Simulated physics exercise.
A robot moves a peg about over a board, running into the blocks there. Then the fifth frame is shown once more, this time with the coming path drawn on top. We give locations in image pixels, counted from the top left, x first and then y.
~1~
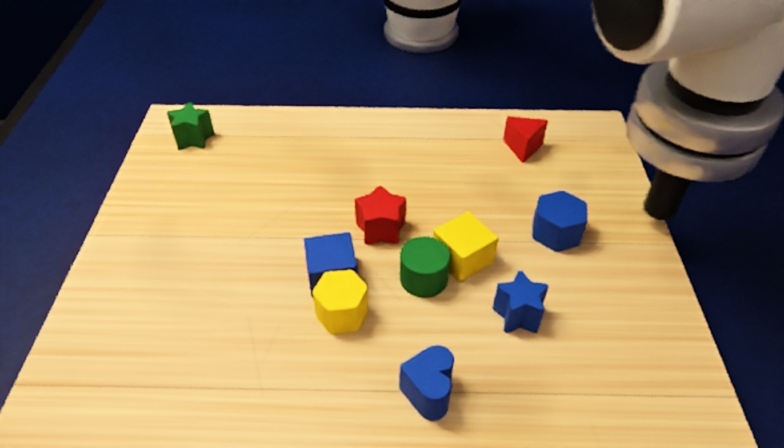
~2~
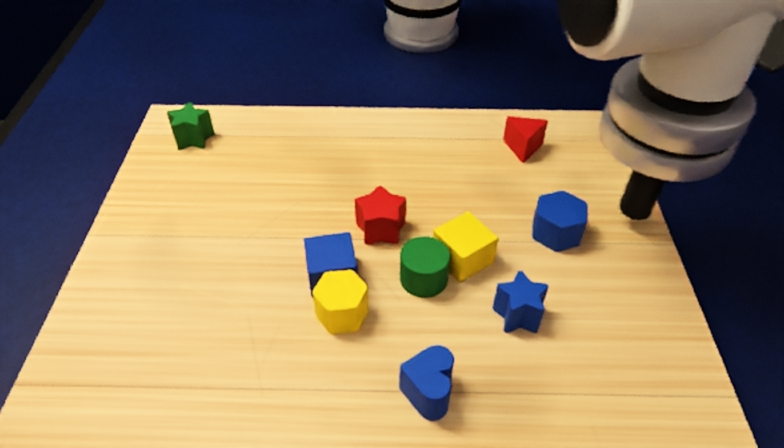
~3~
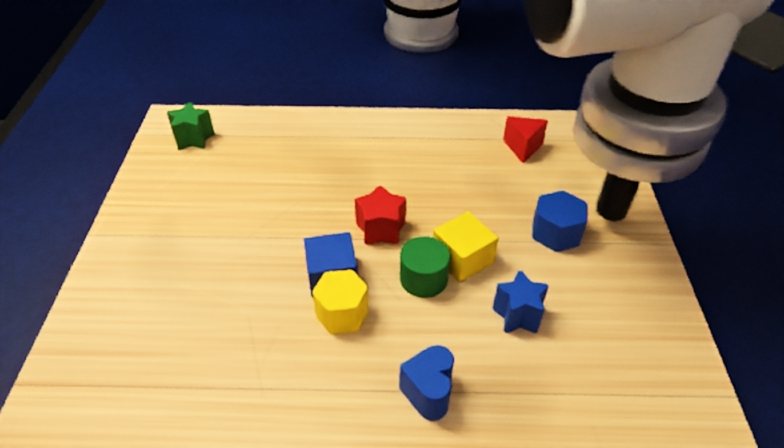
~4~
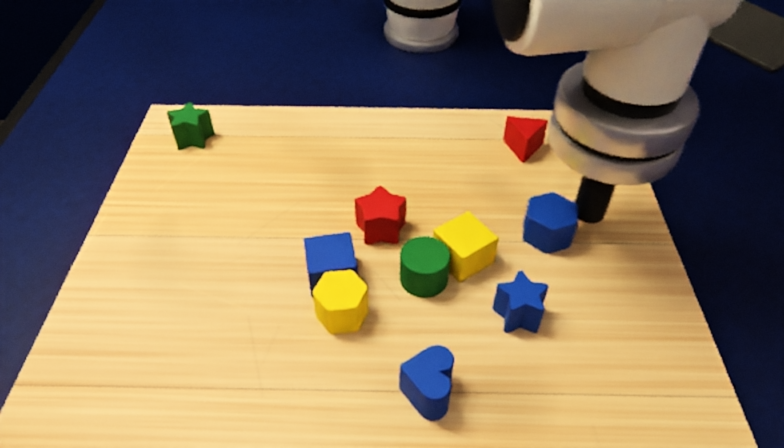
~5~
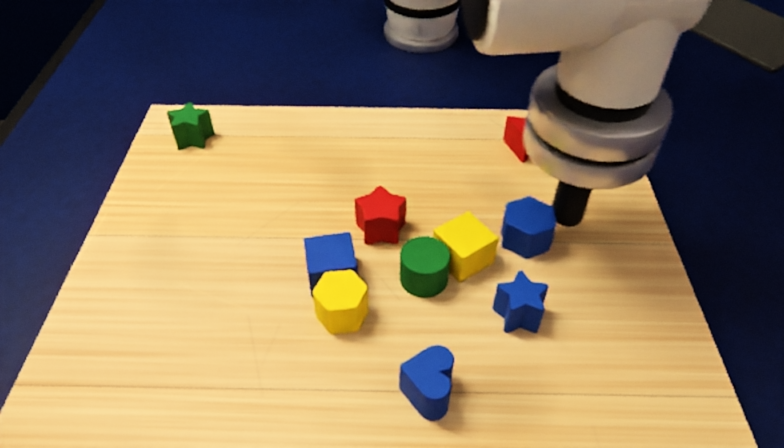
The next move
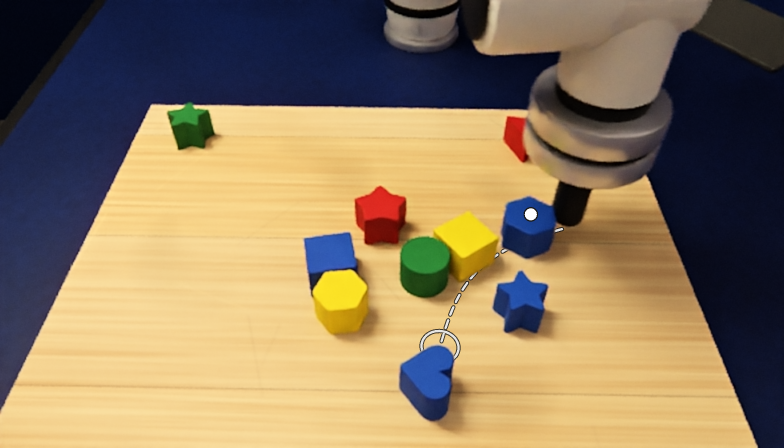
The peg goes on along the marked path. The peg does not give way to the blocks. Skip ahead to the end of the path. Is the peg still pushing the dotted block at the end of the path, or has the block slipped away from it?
It slips away.
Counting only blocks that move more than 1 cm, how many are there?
Three or more blocks move.
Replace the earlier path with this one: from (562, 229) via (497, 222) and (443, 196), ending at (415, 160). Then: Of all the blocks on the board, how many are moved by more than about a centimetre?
Three or more get moved.
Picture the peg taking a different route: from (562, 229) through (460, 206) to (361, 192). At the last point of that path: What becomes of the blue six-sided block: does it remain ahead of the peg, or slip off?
It slips out to the side or back.
The drawn path runs from (562, 229) by way of (506, 250) and (463, 289) to (440, 347); the dot is on the blue six-sided block.
On the path given first. One third of the way, peg at (507, 239); yellow six-sided block at (332, 293); green cylinder at (376, 272); yellow four-sided block at (419, 248), turned 15° clockwise; blue six-sided block at (469, 238).
Two thirds of the way, peg at (464, 278); blue four-sided block at (304, 250), turned 45° clockwise; yellow six-sided block at (276, 319), turned 25° clockwise; green cylinder at (327, 297); yellow four-sided block at (360, 262); blue six-sided block at (419, 260), turned 45° clockwise.
At the end, peg at (441, 335); blue four-sided block at (300, 250), turned 50° clockwise; yellow six-sided block at (273, 320), turned 25° clockwise; green cylinder at (324, 298); yellow four-sided block at (354, 261); blue six-sided block at (415, 267), turned 75° clockwise.
